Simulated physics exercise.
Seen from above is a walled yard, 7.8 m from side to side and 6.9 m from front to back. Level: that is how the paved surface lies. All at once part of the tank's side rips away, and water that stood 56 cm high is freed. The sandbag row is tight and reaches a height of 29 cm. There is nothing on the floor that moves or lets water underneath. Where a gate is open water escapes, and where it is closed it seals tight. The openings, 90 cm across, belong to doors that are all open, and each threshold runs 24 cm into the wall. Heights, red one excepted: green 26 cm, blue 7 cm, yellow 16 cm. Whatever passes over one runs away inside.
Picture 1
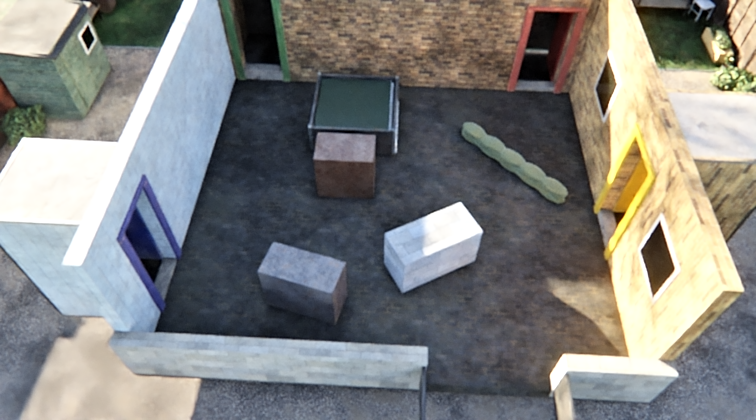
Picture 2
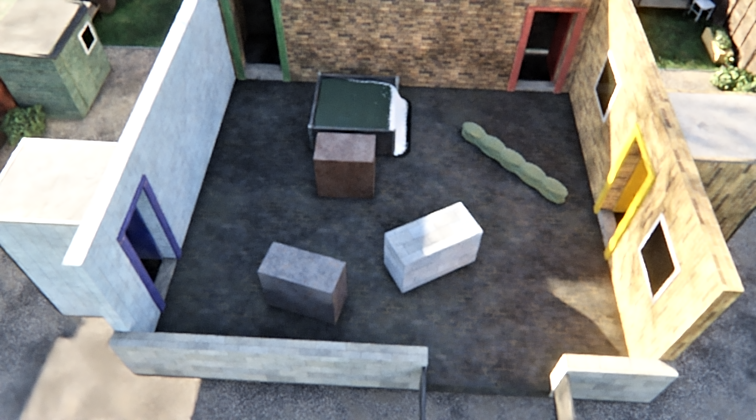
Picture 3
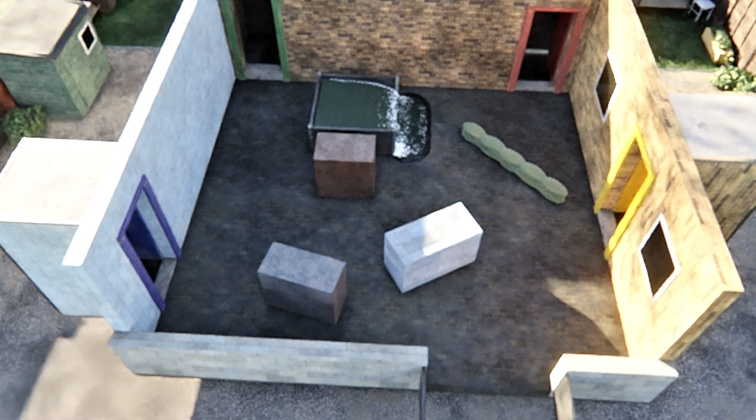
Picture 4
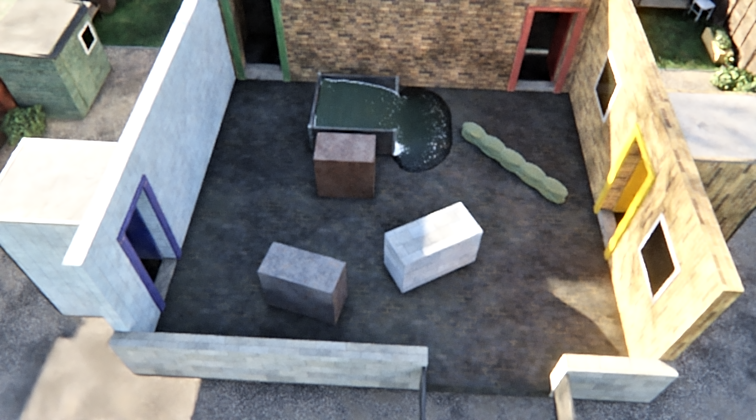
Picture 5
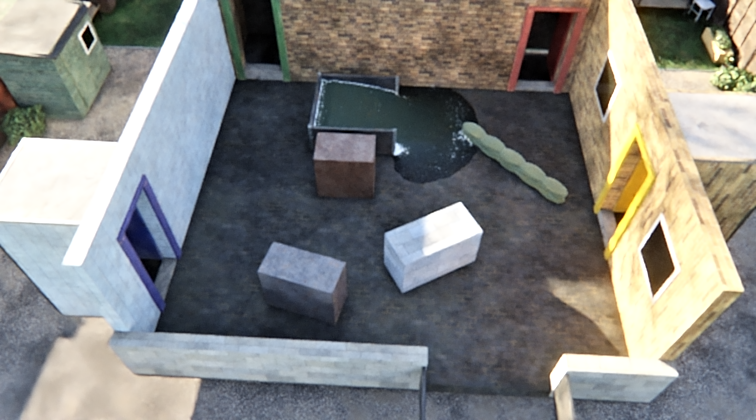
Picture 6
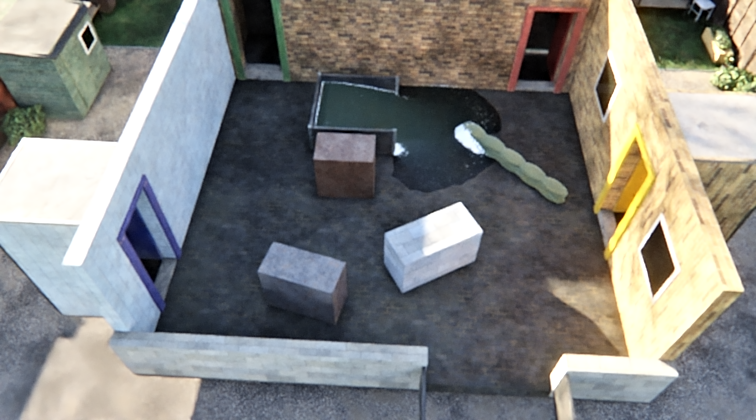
At first, dark water sits still in a tank near the back brick wall of a yard with blocks and a lumpy green barrier. Then water bursts from the tank's right side, foaming, and spreads rightward across the floor in a widening pool, reaching the green barrier's upper end and splashing white there.
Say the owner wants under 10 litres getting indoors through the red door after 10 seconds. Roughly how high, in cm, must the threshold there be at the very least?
At the very least some 17 cm.
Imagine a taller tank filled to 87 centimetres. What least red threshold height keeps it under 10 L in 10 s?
Around 30 cm high.
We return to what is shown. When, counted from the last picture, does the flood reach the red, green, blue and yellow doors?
Red 0.5 s, green not within the 10 s, blue not in the 10 s, yellow 1.3 s.
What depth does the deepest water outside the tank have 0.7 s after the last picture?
Up to some 30 cm.
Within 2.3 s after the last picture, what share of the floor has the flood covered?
Roughly 35 percent of the floor.
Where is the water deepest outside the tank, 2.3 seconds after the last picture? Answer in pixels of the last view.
Check close to (562, 104).
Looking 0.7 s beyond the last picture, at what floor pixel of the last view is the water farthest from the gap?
Somewhere near the pixel (570, 104).
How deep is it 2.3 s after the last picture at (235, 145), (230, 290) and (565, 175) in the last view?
Ordered as asked: 0, 0, 6 cm.
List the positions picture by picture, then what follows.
In the first frame, still water, 56 cm deep, in the tank at (356, 104); the red door at (544, 55) is dry.
In the second frame, the front is at (405, 152), 0.3 m from the gap at (394, 119); 0.4 m2 of floor is wet, 56 cm left at the back.
In the third frame, the front is at (428, 137), 0.7 m from the gap at (394, 120); 1.3 m2 of floor is wet, 56 cm left at the back.
In the fourth frame, water pours out at (394, 121) and has run 1.2 m, to (447, 146); about 8 cm deep outside, 54 cm at the back.
In the fifth frame, the gap is at (394, 121), the front 1.8 m out at (474, 124); the back of the tank holds 47 cm.
In the sixth frame, the front is at (496, 128), 2.2 m from the gap at (394, 121); 5.0 m2 of floor is wet, 47 cm left at the back; the red door at (544, 55), 3.5 m from the gap, is still 1.3 m from the nearest water.
Then, 0.7 s after the last picture water covers 20 % of the floor, deepest (30 cm) near (461, 133); 6 cm at the red door, 0 litres in over its 10 cm threshold.
Then, 2.3 s after the last picture water covers 35 % of the floor, deepest (26 cm) near (562, 104); 16 cm at the red door, 17 litres in over its 10 cm threshold.
Then, 9.3 s after the last picture water covers 65 % of the floor, deepest (7 cm) near (568, 94); 5 cm at the red door, 43 litres in over its 10 cm threshold.
At the red door as built, the water peaked near 17 cm, 2.1 s after the last picture.
Run again over the same 10 s with other heights there, 19 litres in over 14 cm, 6 litres over 19 cm. The limit of 10 litres is kept from about 17 cm up.
